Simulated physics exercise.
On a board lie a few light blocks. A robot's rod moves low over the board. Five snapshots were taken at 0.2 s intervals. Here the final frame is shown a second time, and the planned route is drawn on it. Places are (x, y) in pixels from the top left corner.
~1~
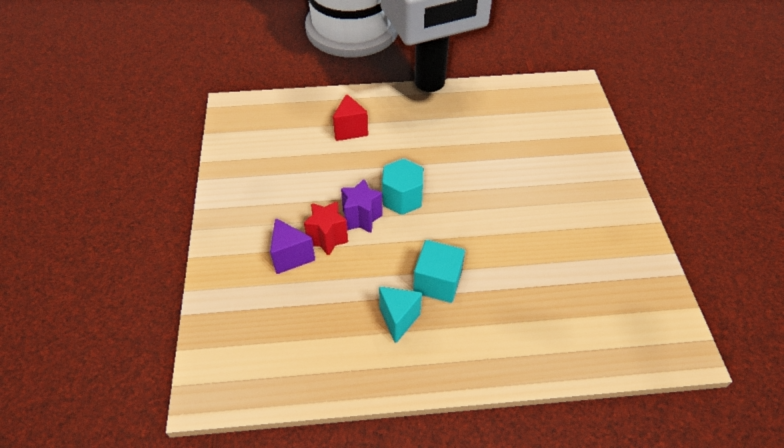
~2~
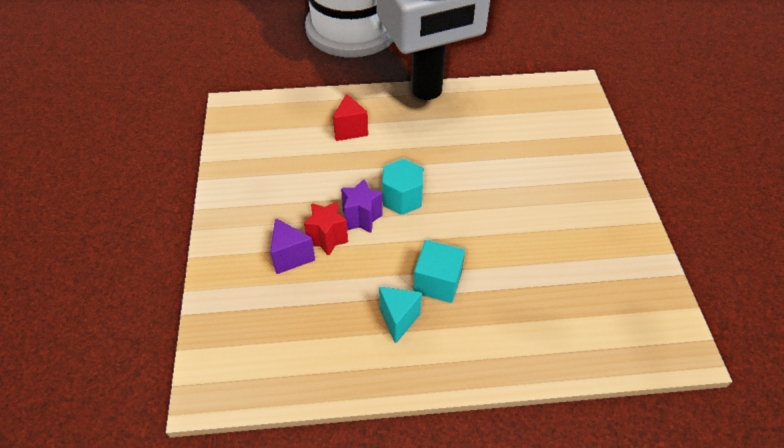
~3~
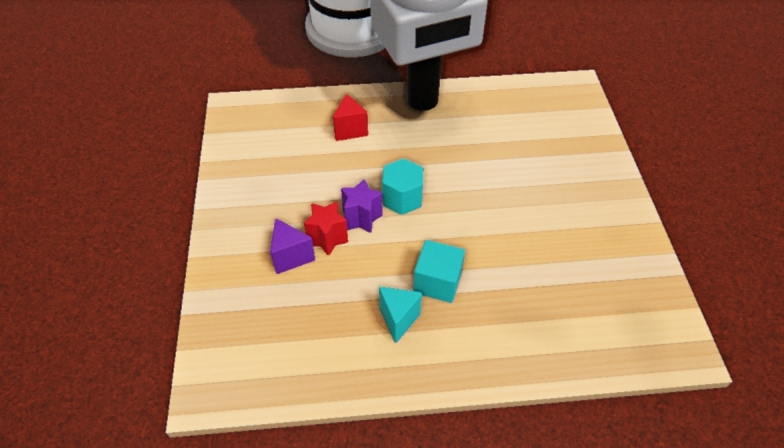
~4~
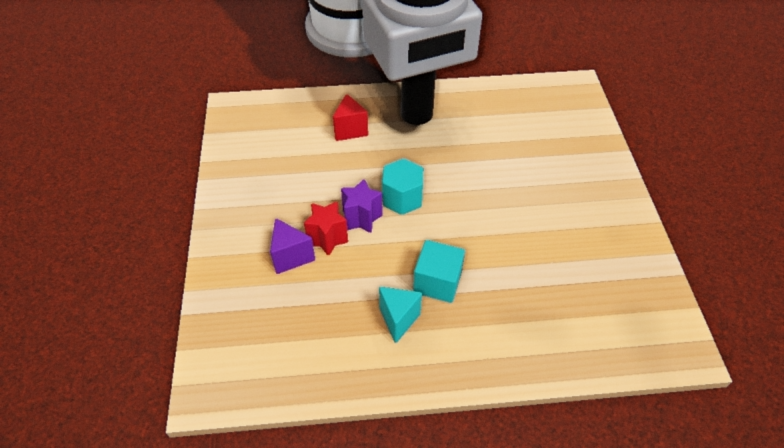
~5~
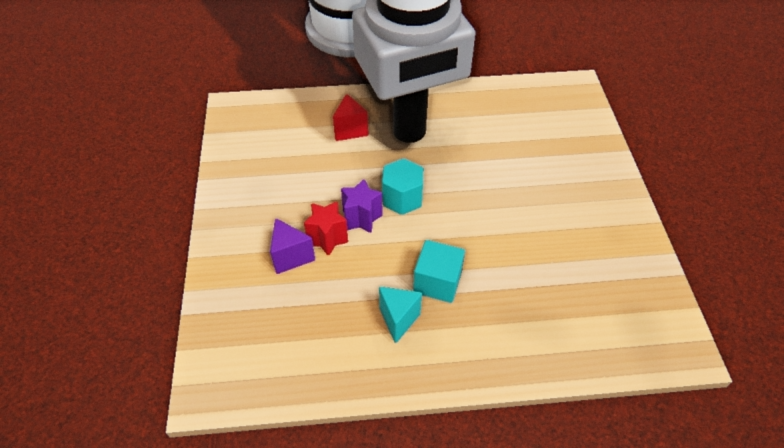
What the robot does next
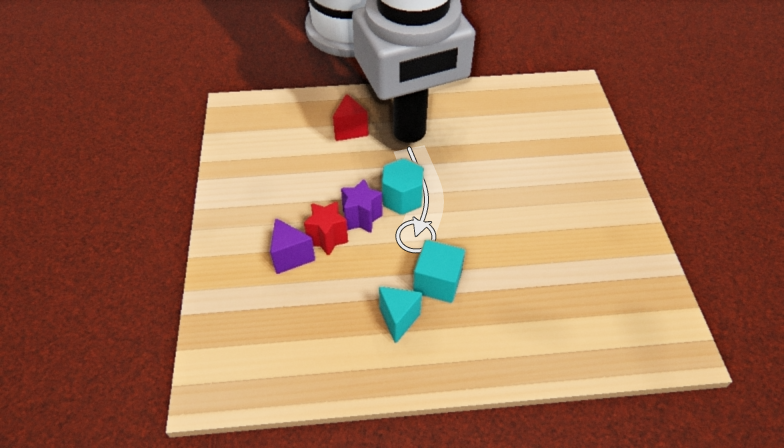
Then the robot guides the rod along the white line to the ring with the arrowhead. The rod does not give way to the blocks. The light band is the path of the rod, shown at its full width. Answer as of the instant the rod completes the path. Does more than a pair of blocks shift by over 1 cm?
Yes.
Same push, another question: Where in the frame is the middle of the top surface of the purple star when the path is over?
That would be at about pixel (351, 209).
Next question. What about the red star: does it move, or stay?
At the end, its place is different.
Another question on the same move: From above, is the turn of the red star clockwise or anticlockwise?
My answer: Anticlockwise.
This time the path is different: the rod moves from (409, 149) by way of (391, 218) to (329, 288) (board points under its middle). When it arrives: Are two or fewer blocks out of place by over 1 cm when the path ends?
No - that is not the case.
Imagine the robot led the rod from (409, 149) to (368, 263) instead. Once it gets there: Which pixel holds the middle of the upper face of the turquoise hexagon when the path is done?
In the picture, that point is around (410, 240).
Path on the board, from (409, 149) over (420, 175) and (426, 205) to (416, 236).
The first path, step by step. One third of the way, rod (422, 160); turquoise hexagon (402, 176).
Two thirds of the way, rod (427, 189); purple star (355, 200), turned 35° clockwise; turquoise hexagon (397, 203), turned 35° clockwise.
At the end, rod (417, 220); red star (311, 214), turned 20° anticlockwise; purple star (351, 209), turned 90° clockwise; turquoise hexagon (379, 230), turned 55° clockwise; turquoise four-sided block in place.
